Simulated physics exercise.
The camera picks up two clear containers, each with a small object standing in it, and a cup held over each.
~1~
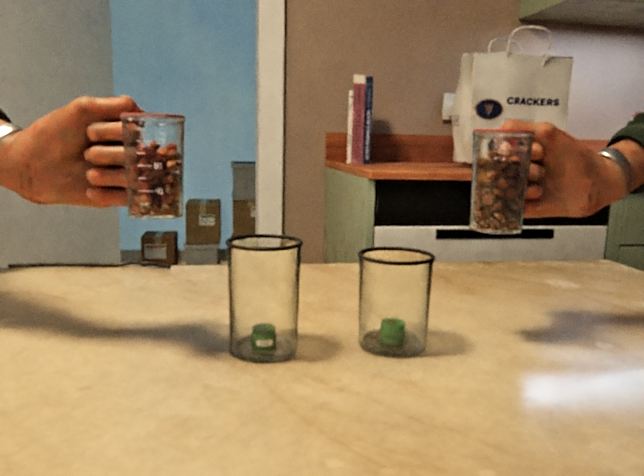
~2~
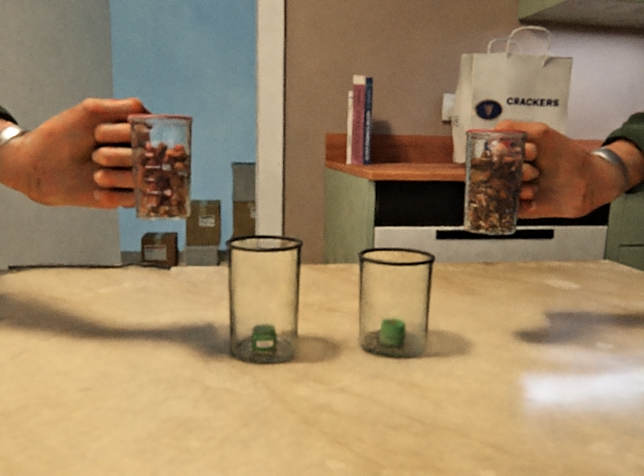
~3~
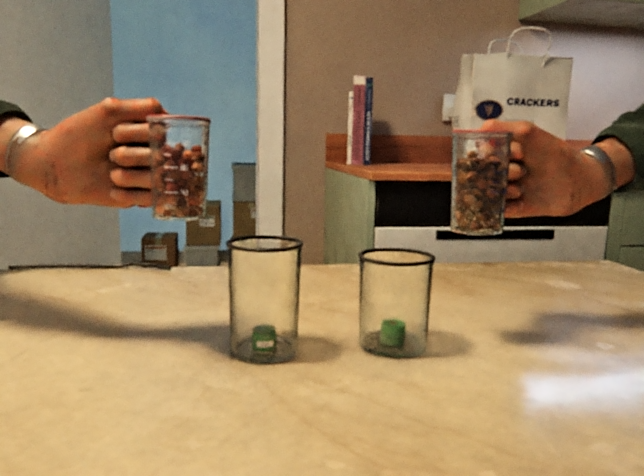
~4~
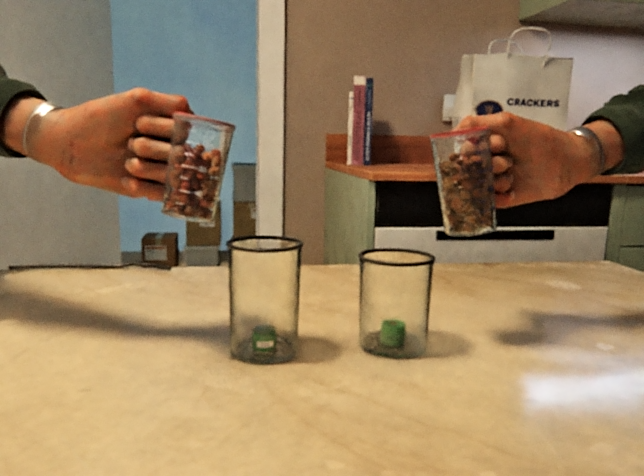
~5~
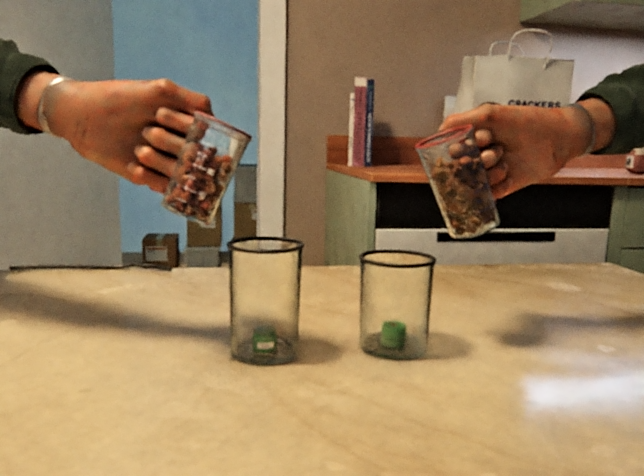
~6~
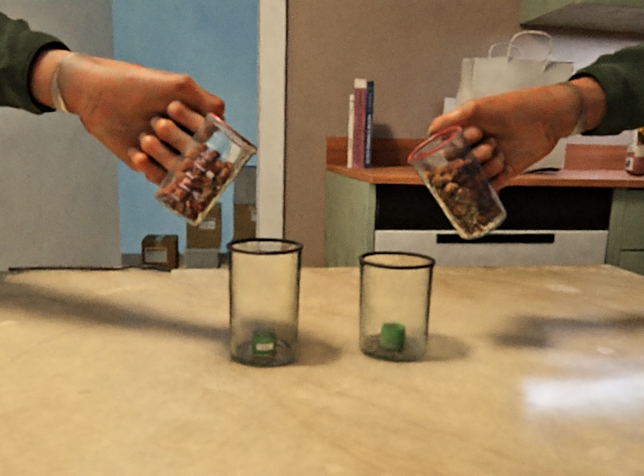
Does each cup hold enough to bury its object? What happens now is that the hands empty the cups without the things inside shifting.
Left: Yes, buried; right: Yes, buried.
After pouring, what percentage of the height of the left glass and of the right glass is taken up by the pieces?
Estimates: Left some 35; right some 50.
Then, 0.62 s later than the last frame, left glass empty, all of its cupful still in the cup; right glass empty, all of its cupful still in the cup.
Then, 1.15 s later than the last frame, left glass nearly empty, the larger part of its cupful still in the cup; right glass nearly empty, the larger part of its cupful still in the cup.
Then, 1.62 s later than the last frame, left glass a third full, none of its cupful still in the cup; right glass half full, none of its cupful still in the cup.
When it is over, left glass a third full (surface near (264, 313)), nothing beside it; right glass half full (surface near (395, 302)), nothing beside it; the left thing is covered; the right thing is covered.
